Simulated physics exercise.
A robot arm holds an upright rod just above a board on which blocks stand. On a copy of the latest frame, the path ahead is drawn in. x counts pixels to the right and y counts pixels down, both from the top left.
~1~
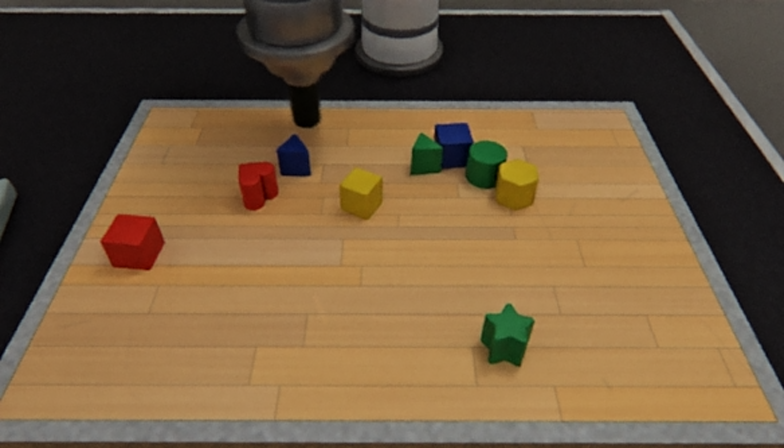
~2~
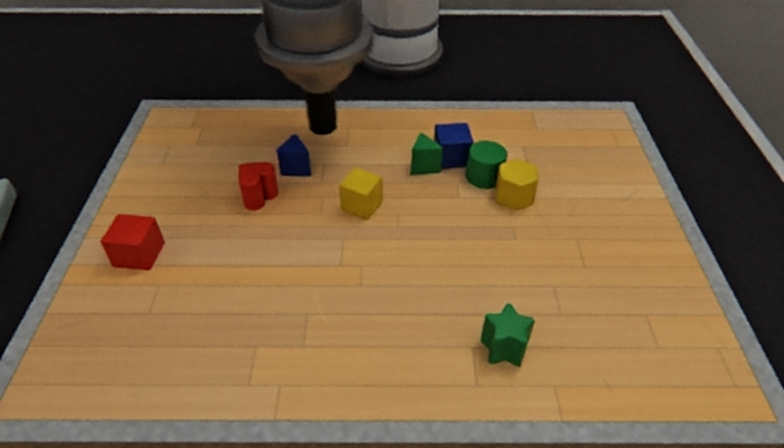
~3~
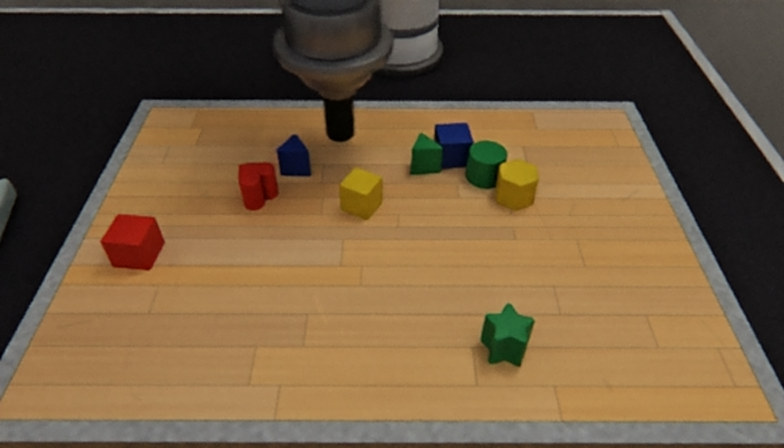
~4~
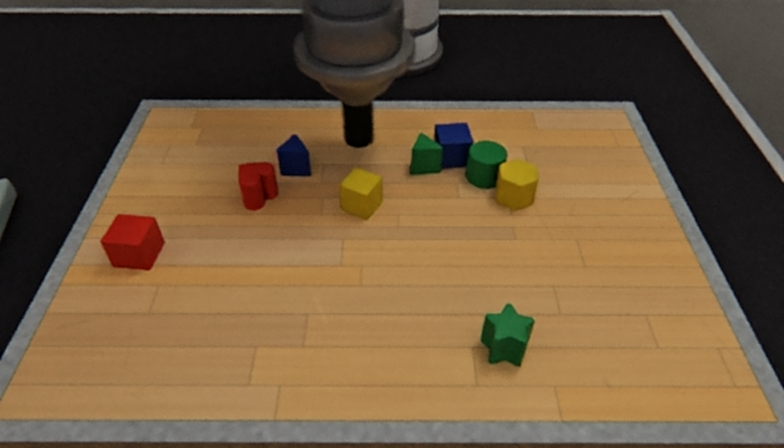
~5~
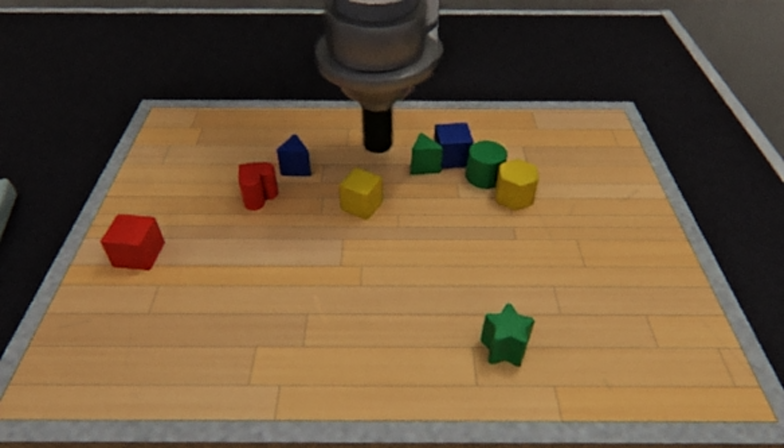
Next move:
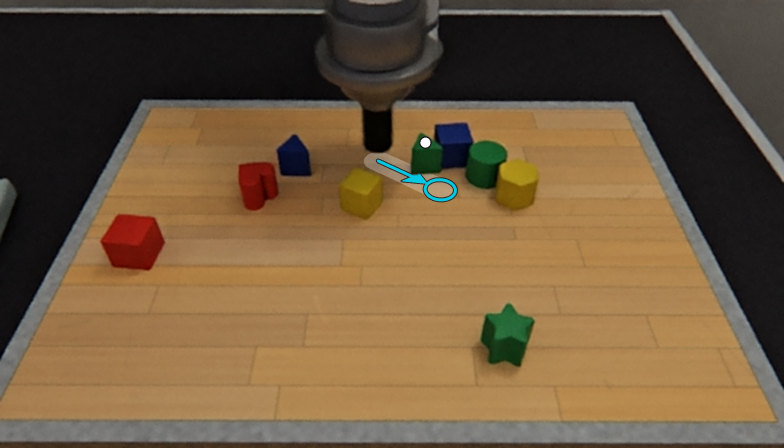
On a wooden board scattered with coloured blocks, a robot arm's dark rod moving steadily right and slightly nearer, touching nothing.
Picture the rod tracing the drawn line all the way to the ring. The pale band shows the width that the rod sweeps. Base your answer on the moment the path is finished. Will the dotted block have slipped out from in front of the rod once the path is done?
The answer is yes.
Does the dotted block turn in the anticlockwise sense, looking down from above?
I believe so.
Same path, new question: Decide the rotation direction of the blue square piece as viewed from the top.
Seen from overhead, it turns anticlockwise.
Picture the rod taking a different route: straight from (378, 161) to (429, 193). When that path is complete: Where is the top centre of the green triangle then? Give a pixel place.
By then it is at (441, 152).
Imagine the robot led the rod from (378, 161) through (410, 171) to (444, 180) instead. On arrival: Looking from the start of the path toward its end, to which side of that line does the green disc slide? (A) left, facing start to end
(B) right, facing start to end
(A)
The line goes from (378, 161) directly to (440, 190); the dot is on the green triangle.
On the path given first. Halfway along, rod at (409, 159); green triangle at (435, 146), turned 15° anticlockwise; blue square piece at (458, 132), turned 15° anticlockwise.
At the end, rod at (442, 174); green triangle at (459, 152), turned 75° anticlockwise; blue square piece at (462, 131), turned 25° anticlockwise; green disc unmoved.
